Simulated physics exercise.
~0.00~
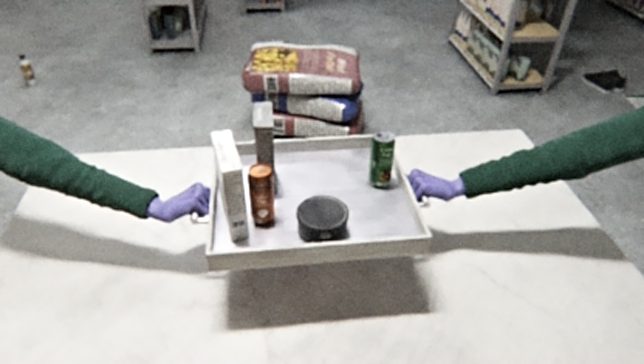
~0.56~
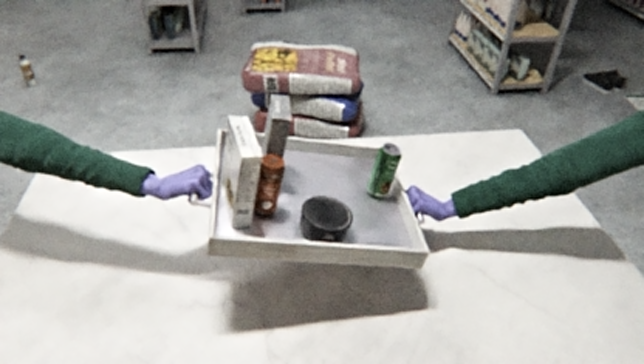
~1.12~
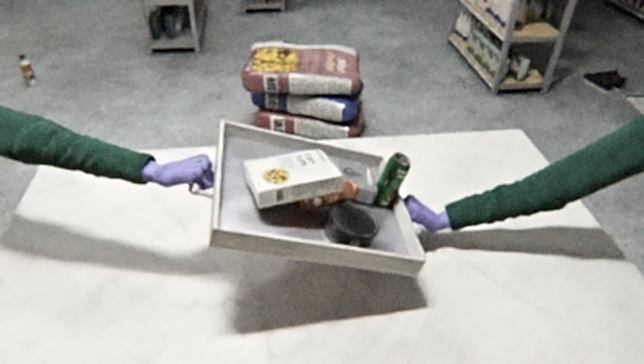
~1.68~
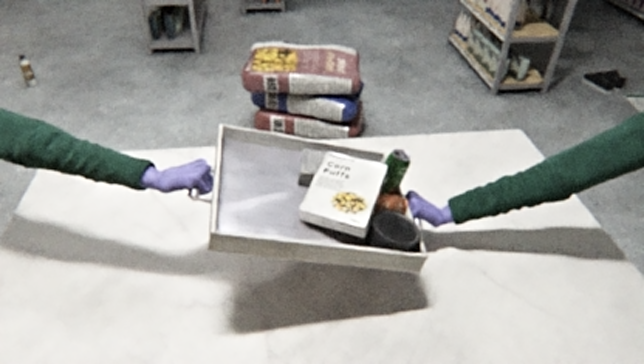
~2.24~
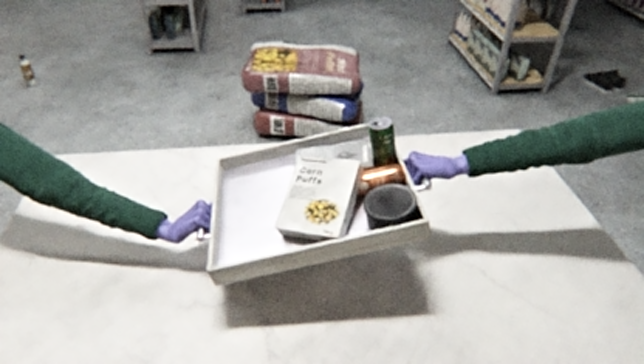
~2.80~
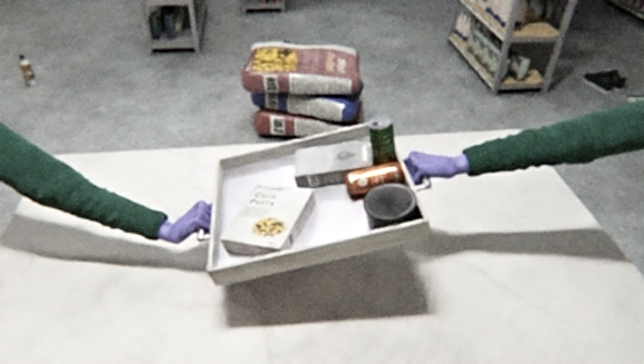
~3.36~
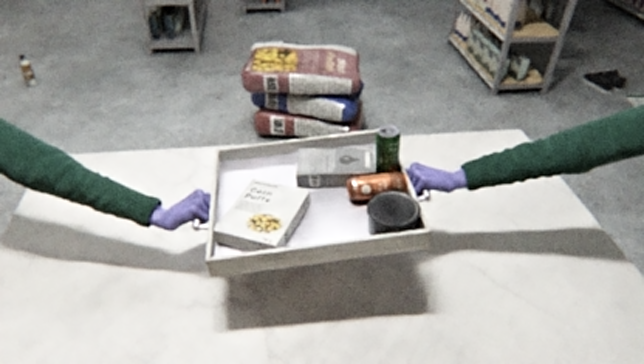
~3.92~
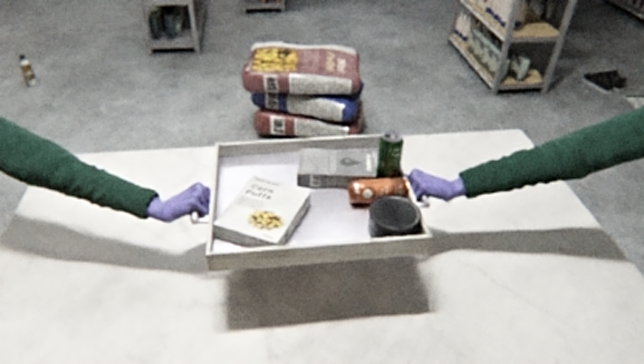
At first, two purple-gloved hands hold a white tray level above a pale table, with a white packet, a grey packet and an orange can standing toward the left, a black tub near the middle and a green can at the back right. The hands dip the right edge, and both packets and the orange can topple while everything bunches up at the right. Then the left edge drops, and the white packet slides back left as the rest stay put. Finally the tray levels, the packets and orange can lying flat, the tub and green can upright at the right.
